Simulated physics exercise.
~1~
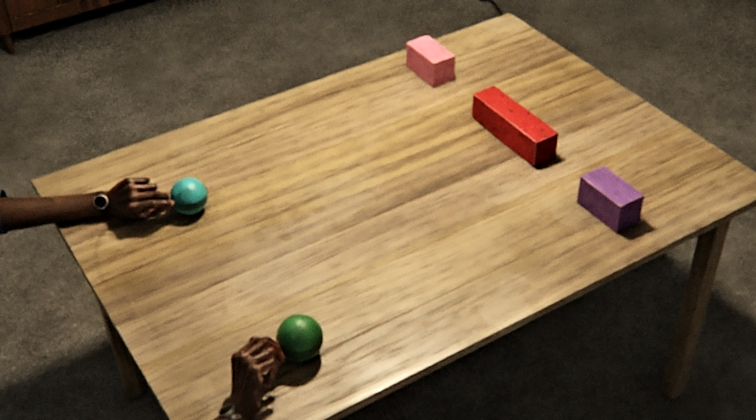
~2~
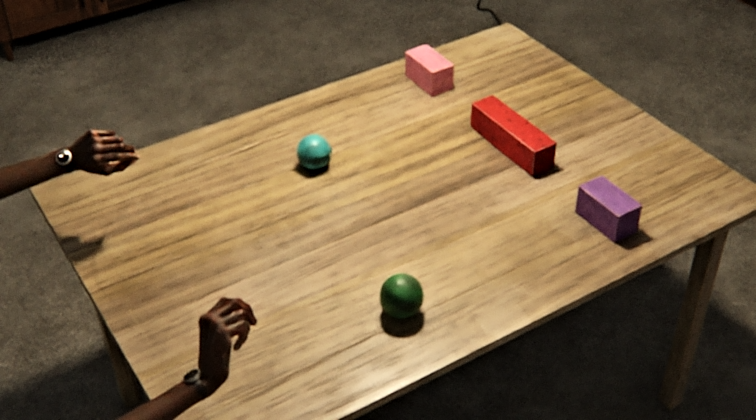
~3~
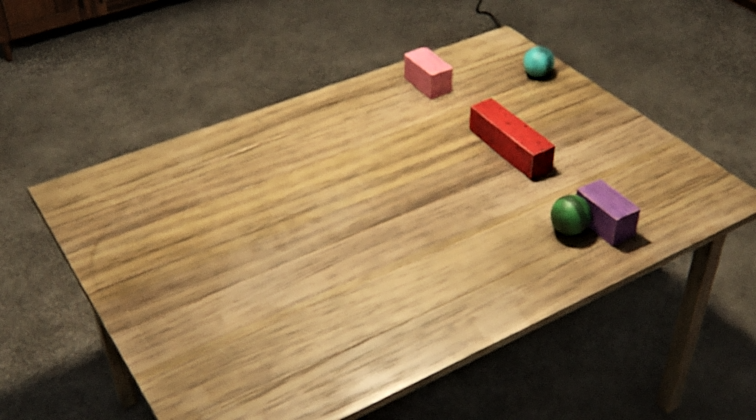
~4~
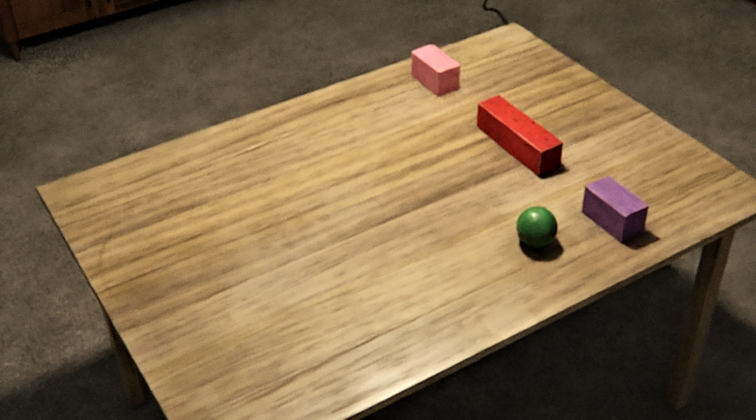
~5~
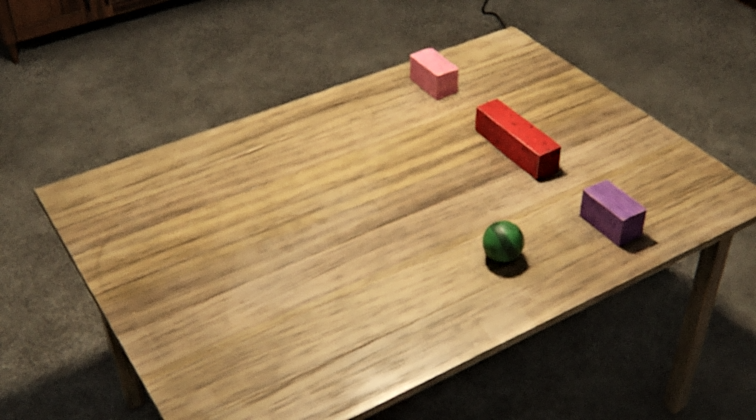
Turquoise and green balls leave two hands and roll right across a wooden table toward pink, red and purple blocks. The turquoise ball passes between the pink and red blocks and out of sight, while the green one hits the purple block and rolls back left.
